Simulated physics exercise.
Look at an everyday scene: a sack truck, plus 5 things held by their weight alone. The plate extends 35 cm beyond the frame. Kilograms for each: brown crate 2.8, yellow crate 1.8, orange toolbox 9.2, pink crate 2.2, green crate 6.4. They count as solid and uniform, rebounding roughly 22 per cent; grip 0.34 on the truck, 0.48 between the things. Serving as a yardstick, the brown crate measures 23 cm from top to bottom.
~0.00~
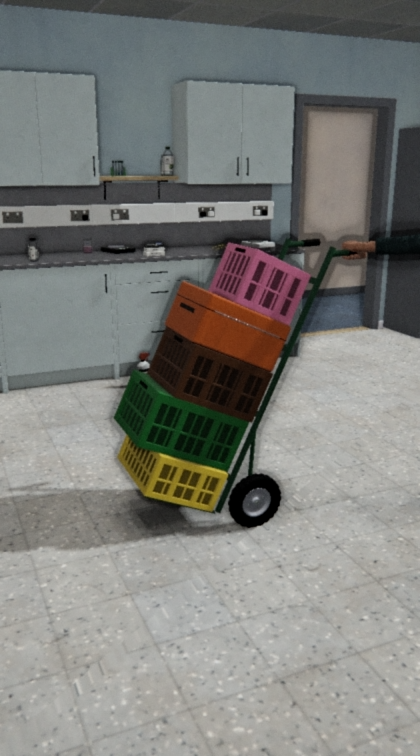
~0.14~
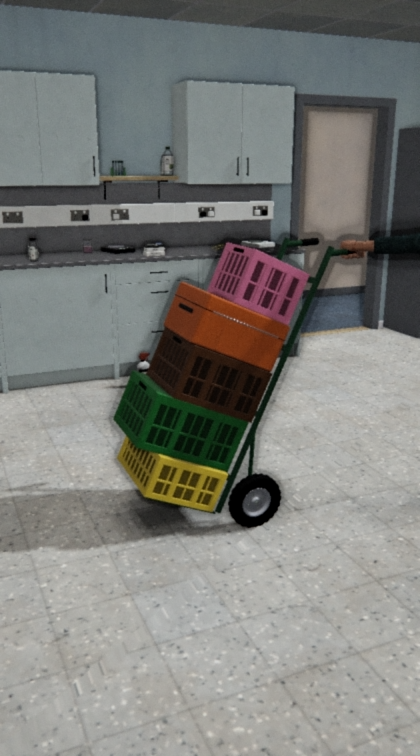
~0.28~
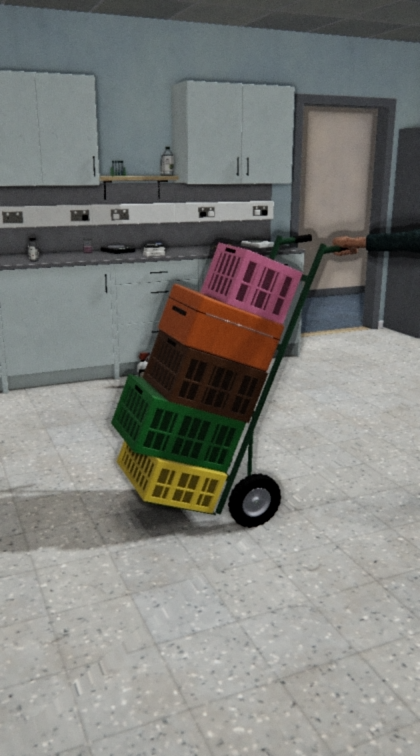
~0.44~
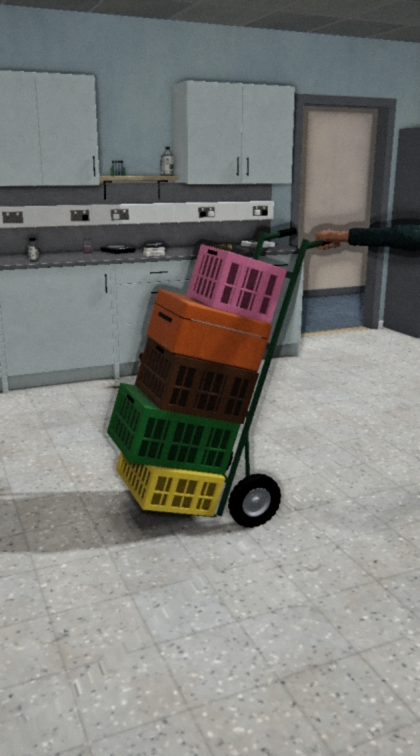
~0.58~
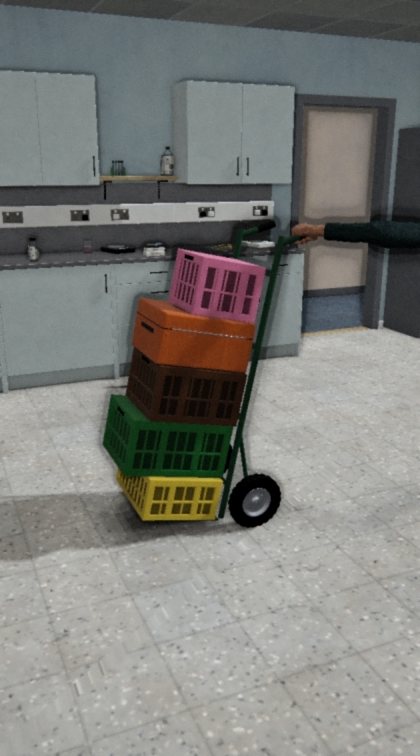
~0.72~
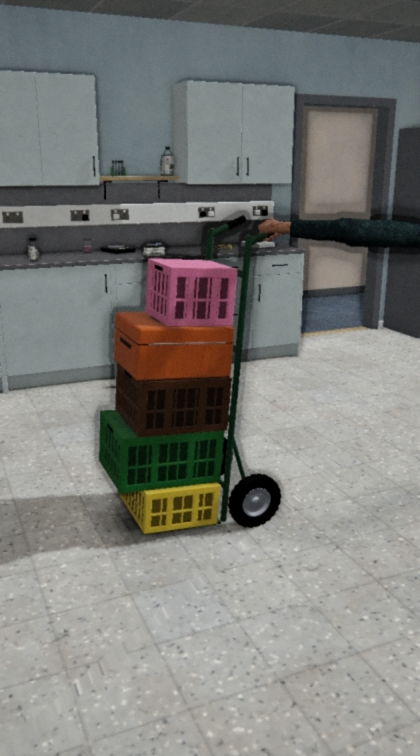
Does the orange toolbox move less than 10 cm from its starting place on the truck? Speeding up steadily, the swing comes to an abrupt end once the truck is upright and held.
Yes.
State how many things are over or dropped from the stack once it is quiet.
0.
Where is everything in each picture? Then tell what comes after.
In the first picture, leaning back 25°; orange toolbox (226, 326); brown crate (208, 374).
In the second picture, leaning back 25°; pink crate (257, 283); green crate (180, 421).
In the third picture, leaning back 22°; brown crate (204, 375); yellow crate (170, 469).
In the fourth picture, leaning back 18°; pink crate (235, 283); green crate (172, 428).
In the fifth picture, leaning back 12°; brown crate (185, 385); yellow crate (167, 480).
In the sixth picture, leaning back 5°; orange toolbox (172, 344); pink crate (190, 292).
By 0.92 s, truck upright; orange toolbox rocked 4° off its seat near (147, 351); pink crate rocked 4° off its seat; brown crate rocked 4° off its seat.
By 1.02 s, truck upright; orange toolbox rocked 6° off its seat near (141, 351); pink crate rocked 6° off its seat; brown crate rocked 6° off its seat.
By 1.42 s, truck upright; orange toolbox rocked 5° off its seat near (144, 351); pink crate rocked 5° off its seat; brown crate rocked 5° off its seat.
By 1.62 s, truck upright.
When it is over (2.1 s), all 5 within 10 cm of the start. End places, in pixels of the last picture, orange toolbox near (160, 351).
